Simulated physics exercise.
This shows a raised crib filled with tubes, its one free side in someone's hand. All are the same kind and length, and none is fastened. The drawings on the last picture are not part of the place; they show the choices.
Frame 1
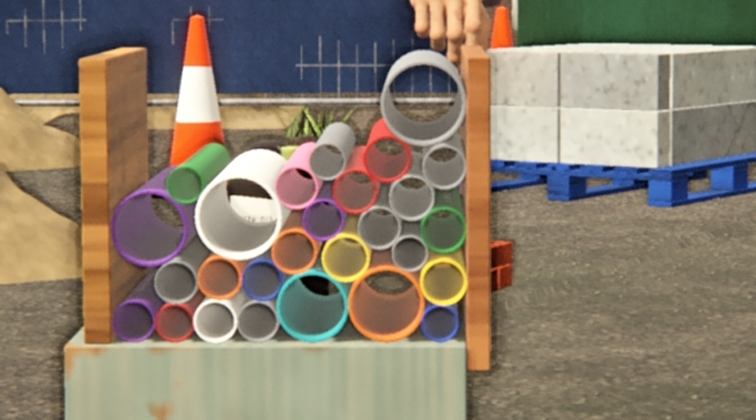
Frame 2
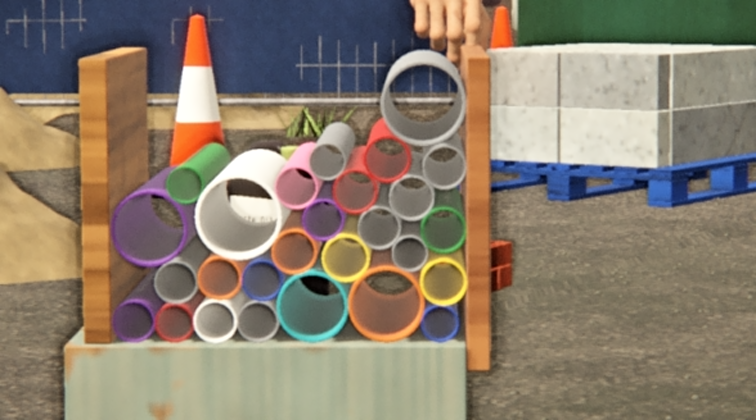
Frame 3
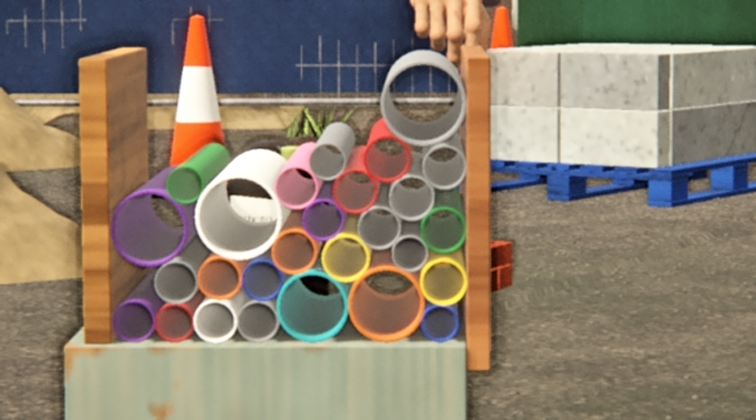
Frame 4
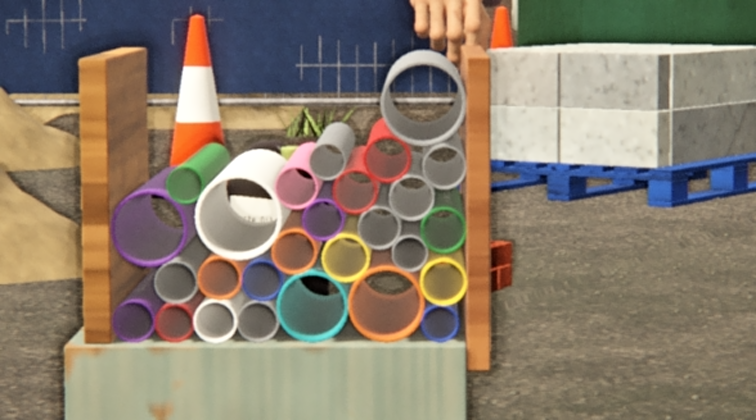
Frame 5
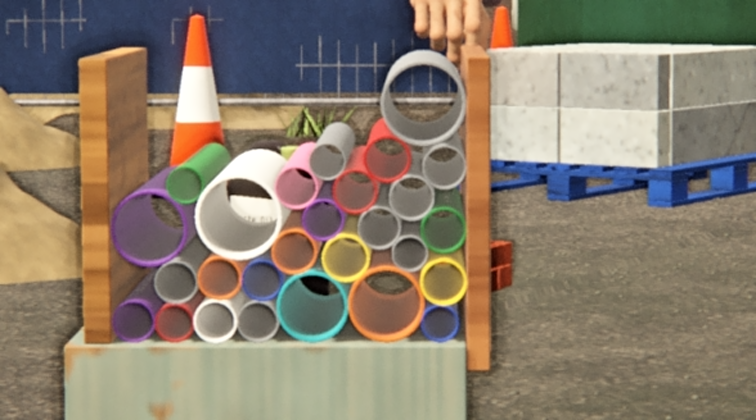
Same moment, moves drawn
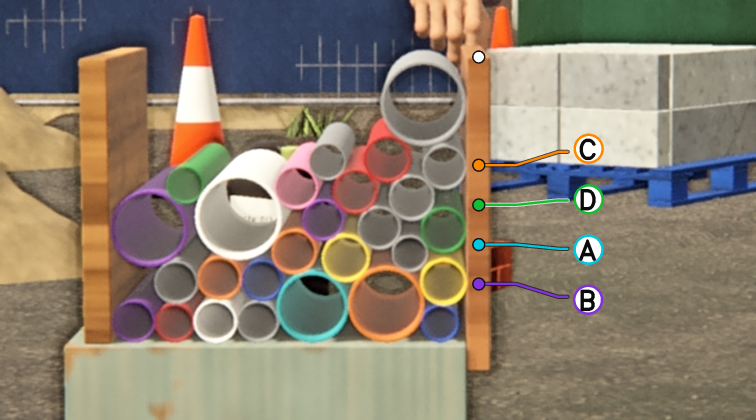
The clip opens on colourful tubes of different widths stacked between two wooden boards on a raised, pale green base, with a hand at the top of the right board. The hand, boards and tubes stay still throughout, while an orange and white cone stands behind and pale blocks rest on blue pallets.
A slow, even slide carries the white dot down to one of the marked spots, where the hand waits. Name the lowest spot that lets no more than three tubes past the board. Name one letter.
Stop at A.
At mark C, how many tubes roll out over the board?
It comes to none.
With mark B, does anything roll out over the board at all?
At B: Yes.
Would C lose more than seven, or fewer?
Fewer than seven.
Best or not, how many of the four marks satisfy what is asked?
Three of the four.
On the marked copy, A at (479, 245); B at (479, 284); C at (479, 165); D at (479, 205); the white dot at (479, 57).
Following A. Soon after the start, top of the board (467, 141).
Later, top of the board (467, 237).
In the end, top of the board (467, 243), two out over the board.
As for the rest, B more than three out over the board; C none out over the board; D none out over the board.
